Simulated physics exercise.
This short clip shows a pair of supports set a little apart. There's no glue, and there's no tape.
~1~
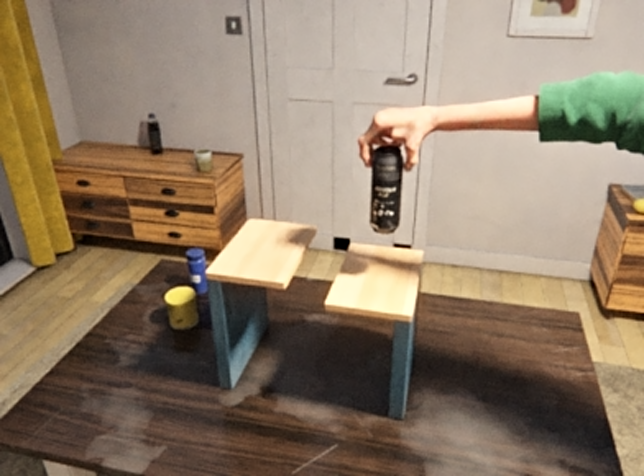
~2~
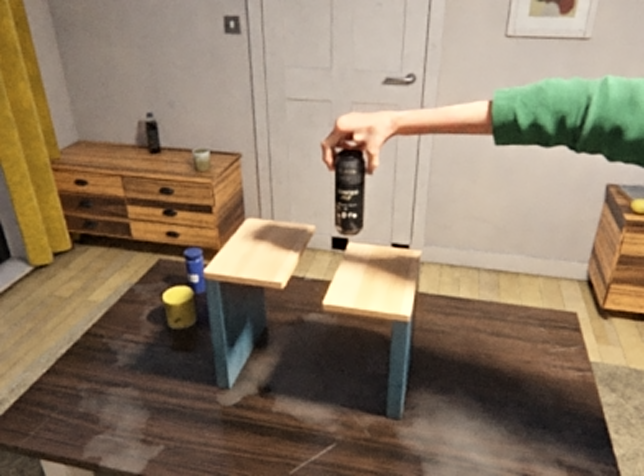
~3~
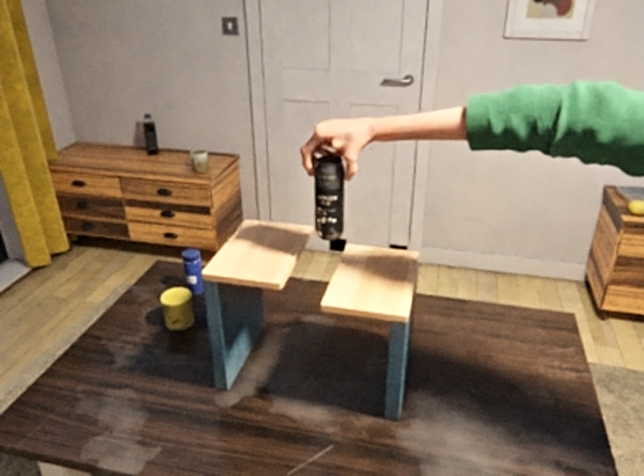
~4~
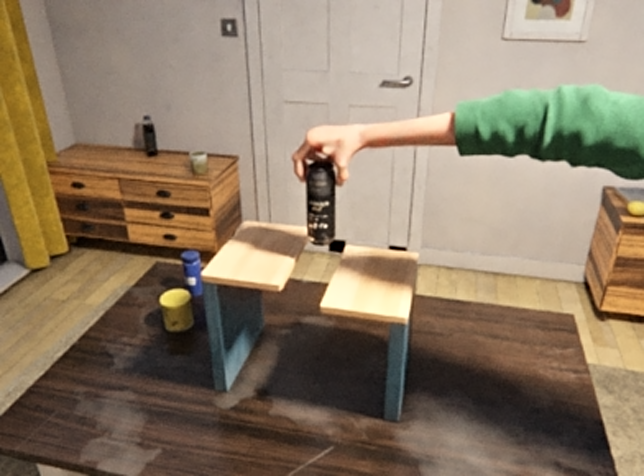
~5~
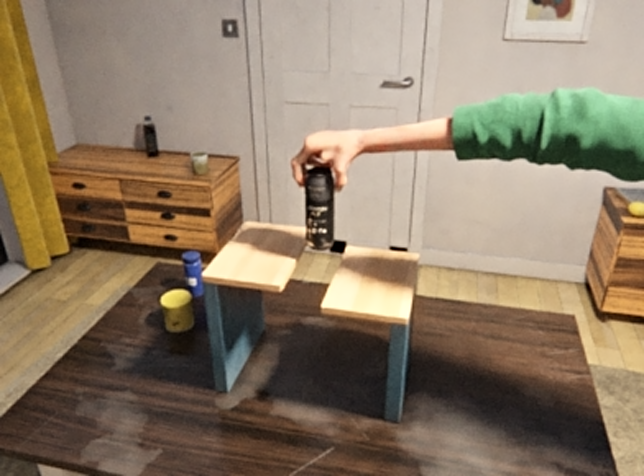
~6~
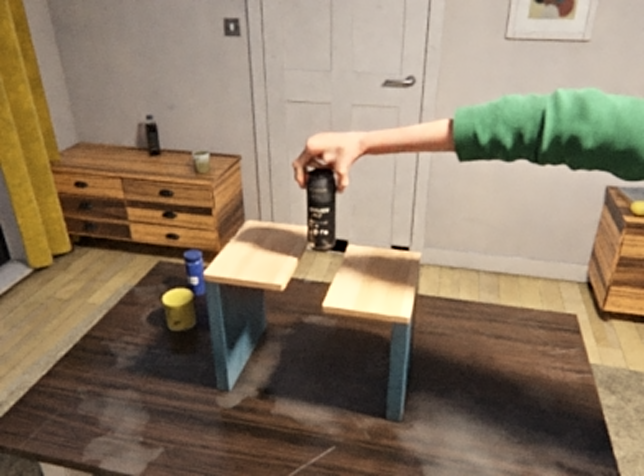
A black can, gripped from above by a hand in a green sleeve, moved left and slightly down over the gap between two small wooden-topped supports, then was held still there.
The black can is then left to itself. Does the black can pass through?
Yes.
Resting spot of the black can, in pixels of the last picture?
Roughly (322, 341).
Then, 0.30 s after the last picture, black can slid well along near (322, 296).
Then, 0.40 s after the last picture, black can slid well along near (322, 330).
At rest, moved from the start, black can; the other 2 in place. Seen from the same camera at the end, black can near (322, 341). The can drops through.
